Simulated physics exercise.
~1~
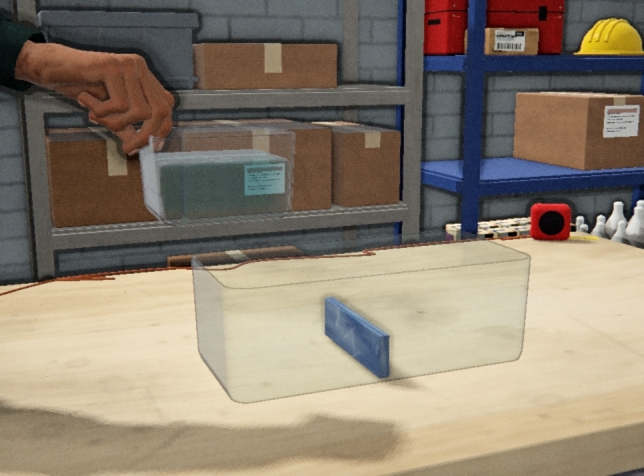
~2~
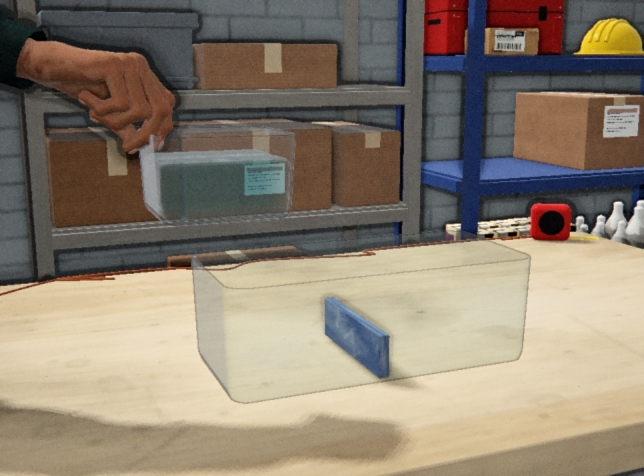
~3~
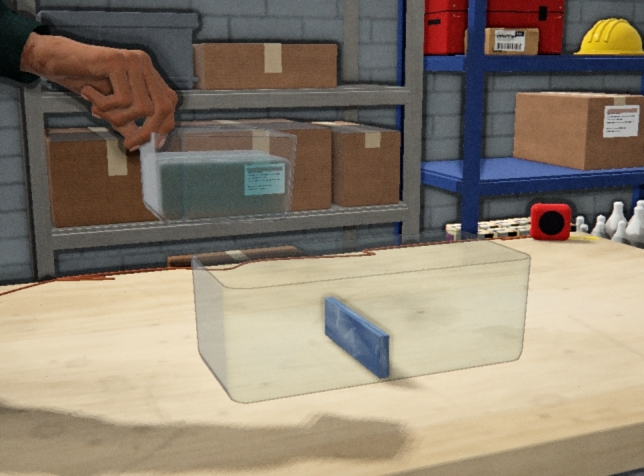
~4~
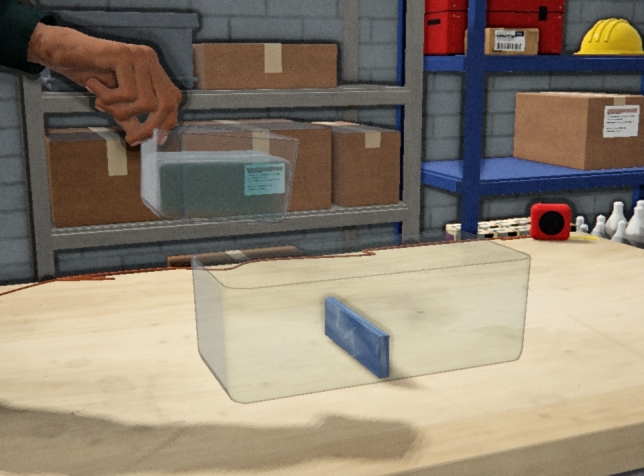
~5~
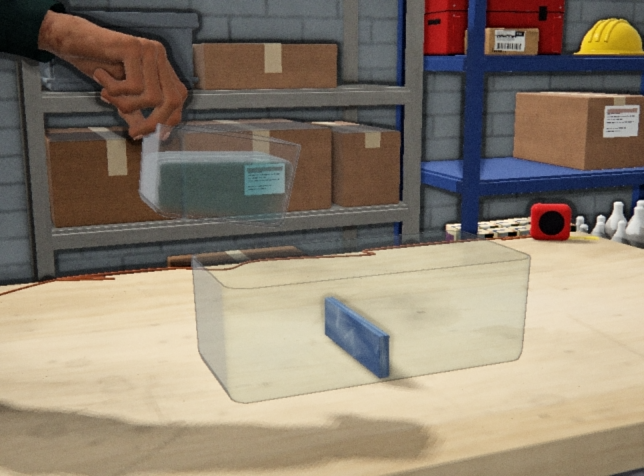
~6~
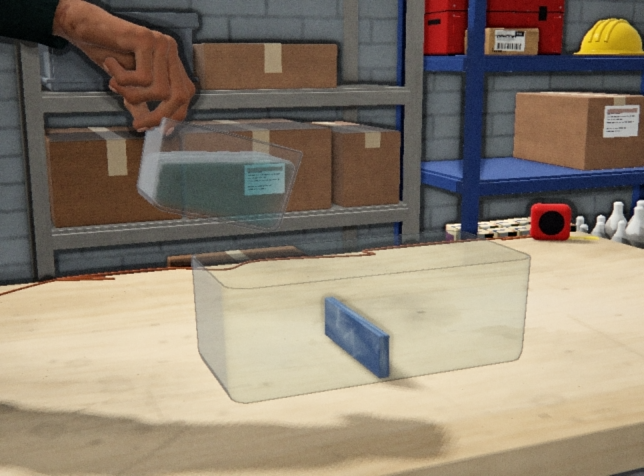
A hand in a dark sleeve holds a small clear container of bluish-green water at the upper left, above a pale wooden workbench seen from the front and slightly above in a storeroom. A long, clear basin with a low blue wall across its floor sits below, before shelves of brown boxes, red cases and a yellow helmet. The hand slowly tilts the container rightward, its shadow shifting slightly, while the camera stays still.
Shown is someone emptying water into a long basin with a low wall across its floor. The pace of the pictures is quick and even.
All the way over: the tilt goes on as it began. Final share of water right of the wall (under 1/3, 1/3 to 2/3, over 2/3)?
Low band.
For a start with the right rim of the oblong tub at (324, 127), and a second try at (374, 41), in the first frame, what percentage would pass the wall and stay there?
Start one gives close to 65 percent, start two close to 90 percent.
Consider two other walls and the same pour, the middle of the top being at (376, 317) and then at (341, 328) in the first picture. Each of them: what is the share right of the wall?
About 5 % and 35 %.
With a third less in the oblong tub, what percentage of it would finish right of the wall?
My estimate is about 5 percent.
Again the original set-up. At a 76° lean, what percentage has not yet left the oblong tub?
It keeps around 50 per cent at that angle.
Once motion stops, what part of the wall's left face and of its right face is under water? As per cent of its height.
60 per cent left, 0 per cent right.
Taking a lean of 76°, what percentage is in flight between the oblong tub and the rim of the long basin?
Share in flight: Approx. 30 %.
A moment on, the oblong tub is tipped on its side and 52 per cent is still to pour, 19 is left of the wall and 0 right of it.
Next, the oblong tub is tipped right over and 8 per cent is still to pour, 82 is left of the wall and 3 right of it.
Then the oblong tub is tipped right over and 0 per cent is still to pour, 95 is left of the wall and 5 right of it.
Later the oblong tub is tipped right over and 0 per cent is still to pour, 95 is left of the wall and 5 right of it.
At rest 95 per cent lies left of the wall, 5 right of it and 0 outside.
